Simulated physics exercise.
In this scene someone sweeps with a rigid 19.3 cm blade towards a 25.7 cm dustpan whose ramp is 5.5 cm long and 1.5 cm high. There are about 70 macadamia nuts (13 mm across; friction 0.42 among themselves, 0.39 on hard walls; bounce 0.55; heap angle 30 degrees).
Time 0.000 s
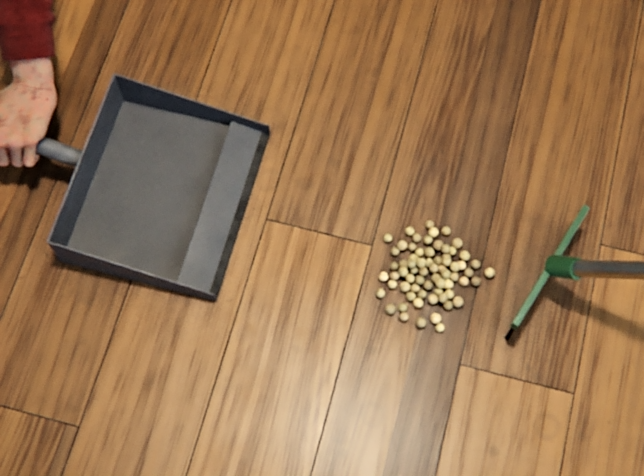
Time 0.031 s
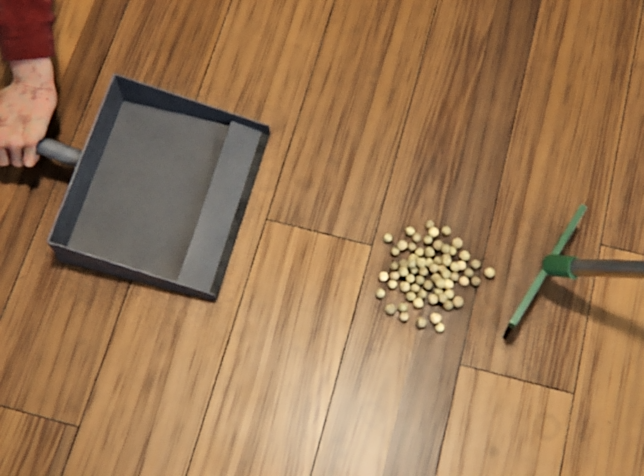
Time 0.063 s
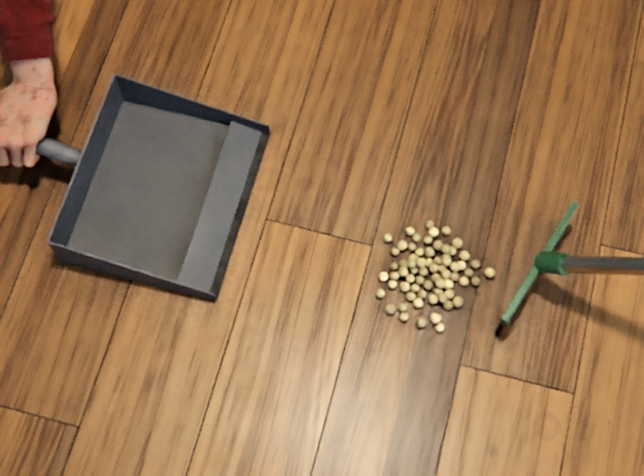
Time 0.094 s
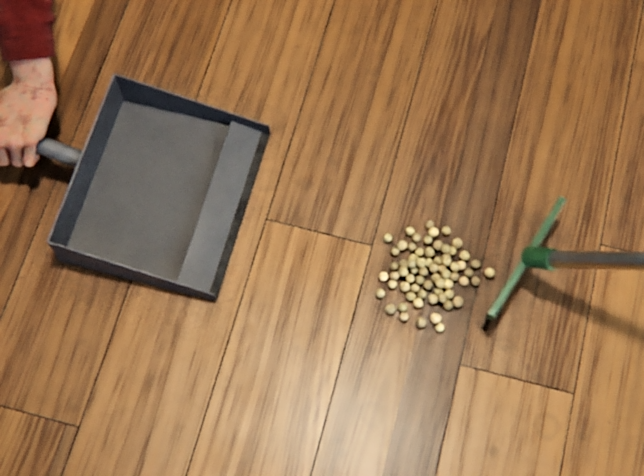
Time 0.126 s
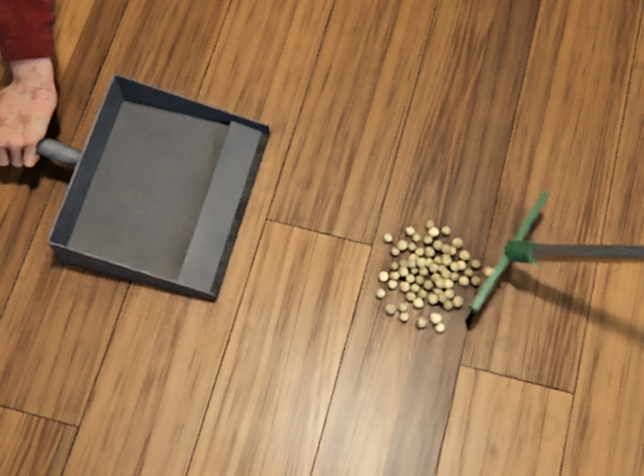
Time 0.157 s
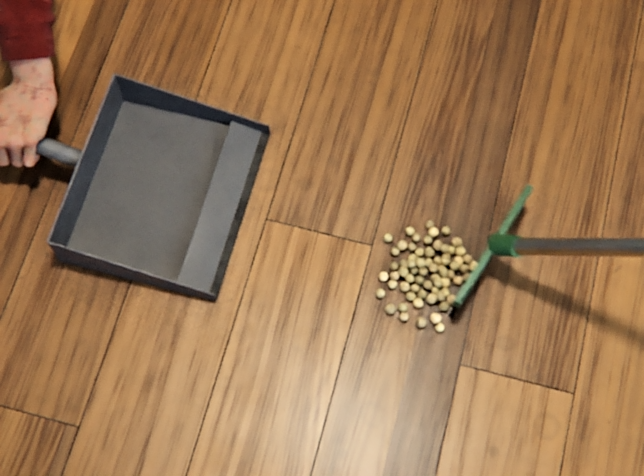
Green blade on a grey handle sliding left across a wooden floor into a pile of nuts while a hand holds a dustpan still.
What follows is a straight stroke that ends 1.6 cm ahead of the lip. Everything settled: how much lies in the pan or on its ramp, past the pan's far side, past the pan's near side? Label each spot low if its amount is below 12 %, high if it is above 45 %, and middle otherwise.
In the pan or on its ramp: Middle, past the pan's far side: Middle, past the pan's near side: Low.
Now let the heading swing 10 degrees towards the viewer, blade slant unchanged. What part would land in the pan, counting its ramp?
That gives near 20 in a hundred.
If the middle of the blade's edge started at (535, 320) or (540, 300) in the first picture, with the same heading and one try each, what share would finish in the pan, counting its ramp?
The two tries give about 30 % and about 30 %.
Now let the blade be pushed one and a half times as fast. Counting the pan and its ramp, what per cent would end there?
In that case some 25 per cent.
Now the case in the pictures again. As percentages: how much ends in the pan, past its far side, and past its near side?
Pan 25; far side 20; near side 5.
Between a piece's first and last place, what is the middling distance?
Around 28 centimetres.
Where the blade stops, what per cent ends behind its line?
Roughly 20 percent of it.
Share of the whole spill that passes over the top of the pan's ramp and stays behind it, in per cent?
It comes to some 5 per cent.
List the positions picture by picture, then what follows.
In the first frame, blade from (515, 325) to (584, 212), moved 0.0 cm, 0 of the pieces shifted so far; middle of the pieces at (424, 272); pan at (154, 193).
In the second frame, blade from (512, 324) to (581, 211), moved 0.3 cm, 0 of the pieces shifted so far; middle of the pieces at (424, 272).
In the third frame, blade from (504, 321) to (573, 208), moved 1.4 cm, 0 of the pieces shifted so far; middle of the pieces at (424, 272).
In the fourth frame, blade from (491, 316) to (560, 203), moved 3.2 cm, 0 of the pieces shifted so far; middle of the pieces at (424, 272).
In the fifth frame, blade from (474, 309) to (544, 197), moved 5.5 cm, 0 of the pieces shifted so far; middle of the pieces at (424, 272).
In the sixth frame, blade from (457, 303) to (528, 191), moved 7.7 cm, 13 of the pieces shifted so far; middle of the pieces at (424, 272); pan at (154, 193). Its pace works out near 0.72 m/s, heading 8 degrees away from the viewer's side.
Then, at 0.36 s, middle of the blade 19 cm from the lip; 0 % over the lip, far side 0 %, near side 0 %.
Then, at 0.50 s, middle of the blade 9 cm from the lip; 0 % over the lip, far side 5 %, near side 0 %.
Then, at 0.76 s, middle of the blade 5 cm from the lip; 50 % over the lip, far side 20 %, near side 5 %.
By 1.7 s all is still; pan 25 %, far side 20 %, near side 5 %, in front of the lip or behind the blade 55 %.
